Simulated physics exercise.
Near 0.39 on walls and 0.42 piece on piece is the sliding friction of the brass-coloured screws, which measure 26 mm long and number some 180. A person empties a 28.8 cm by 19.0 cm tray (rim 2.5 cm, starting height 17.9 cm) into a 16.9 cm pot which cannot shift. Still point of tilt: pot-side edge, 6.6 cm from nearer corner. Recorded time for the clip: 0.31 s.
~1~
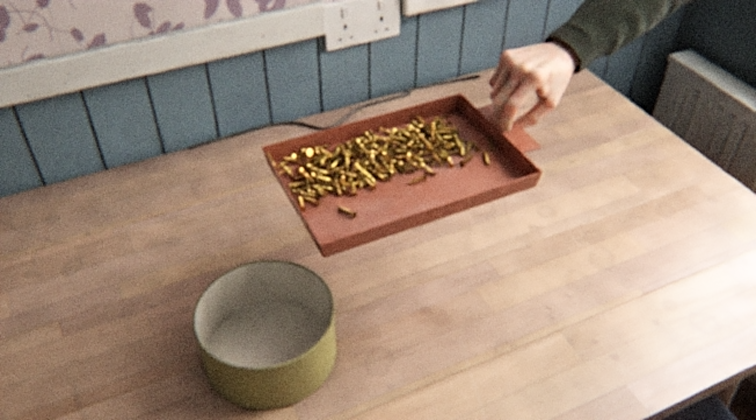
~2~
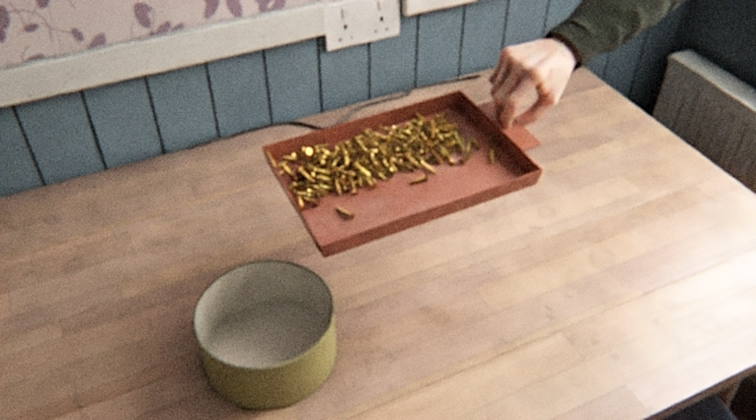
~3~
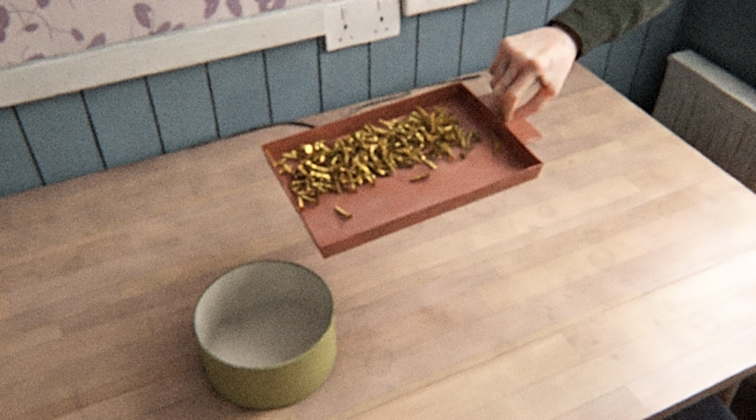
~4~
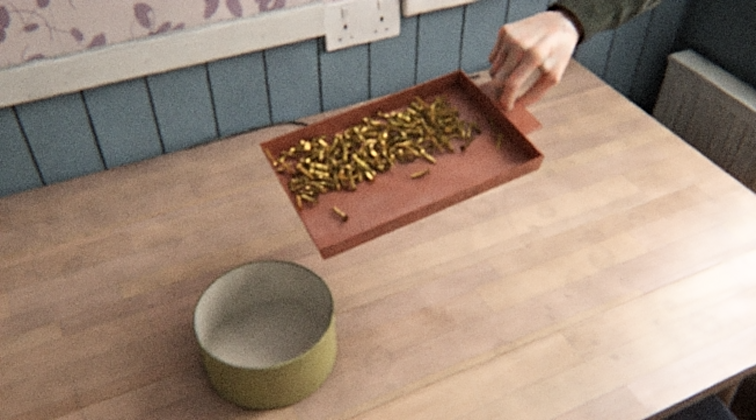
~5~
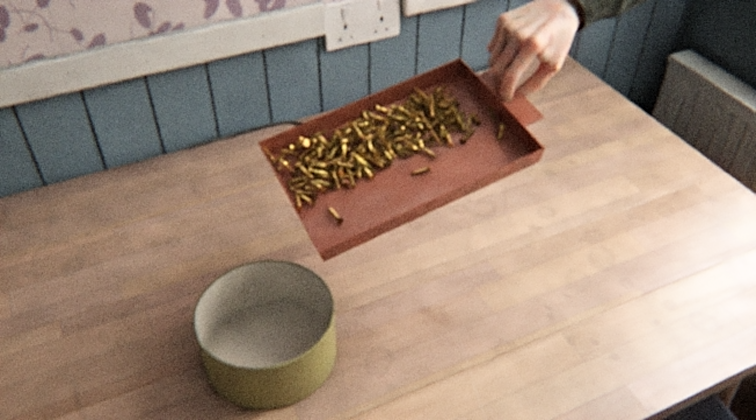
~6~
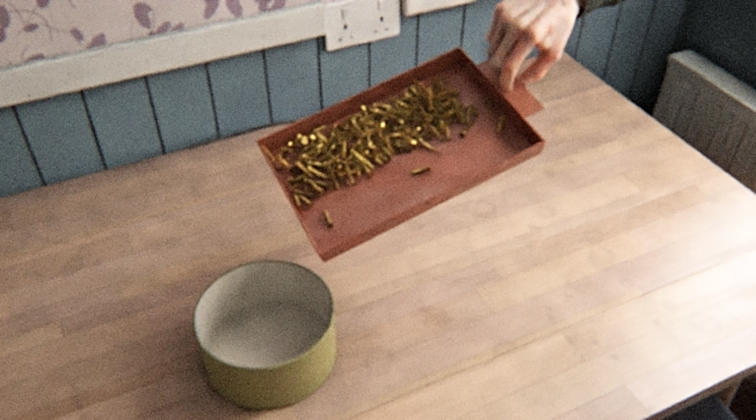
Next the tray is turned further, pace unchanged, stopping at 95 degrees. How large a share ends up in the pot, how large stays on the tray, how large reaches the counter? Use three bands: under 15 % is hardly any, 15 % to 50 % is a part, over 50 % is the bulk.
Shares - pot: The bulk; tray: Hardly any; counter: Hardly any.
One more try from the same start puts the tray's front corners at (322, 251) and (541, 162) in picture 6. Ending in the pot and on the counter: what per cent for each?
Final per cent - pot 35, counter 65.
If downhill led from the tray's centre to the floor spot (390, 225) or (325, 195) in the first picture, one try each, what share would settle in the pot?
That would be close to 35 per cent and then close to 40 per cent.
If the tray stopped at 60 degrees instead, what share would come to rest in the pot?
Roughly 15 percent.
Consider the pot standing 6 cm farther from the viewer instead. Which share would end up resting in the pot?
Expect something close to 30 per cent.
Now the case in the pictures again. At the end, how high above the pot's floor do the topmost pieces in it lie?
About 3.0 centimetres.
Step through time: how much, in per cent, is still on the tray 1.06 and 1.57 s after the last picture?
Around 80 first, about 5 after.
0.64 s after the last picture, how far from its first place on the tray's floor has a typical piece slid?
It has moved some 13 cm from its start.
Then, 0.64 s after the last picture, tilt 53 degrees; the tray holds 95 %, the pot 0 %.
Then, 1.06 s after the last picture, tilt 77 degrees; the tray holds 80 %, the pot 10 %.
Then, 1.57 s after the last picture, tilt 95 degrees; the tray holds 5 %, the pot 90 %.
In the end, pot 95 %, tray 0 %, counter 5 %.
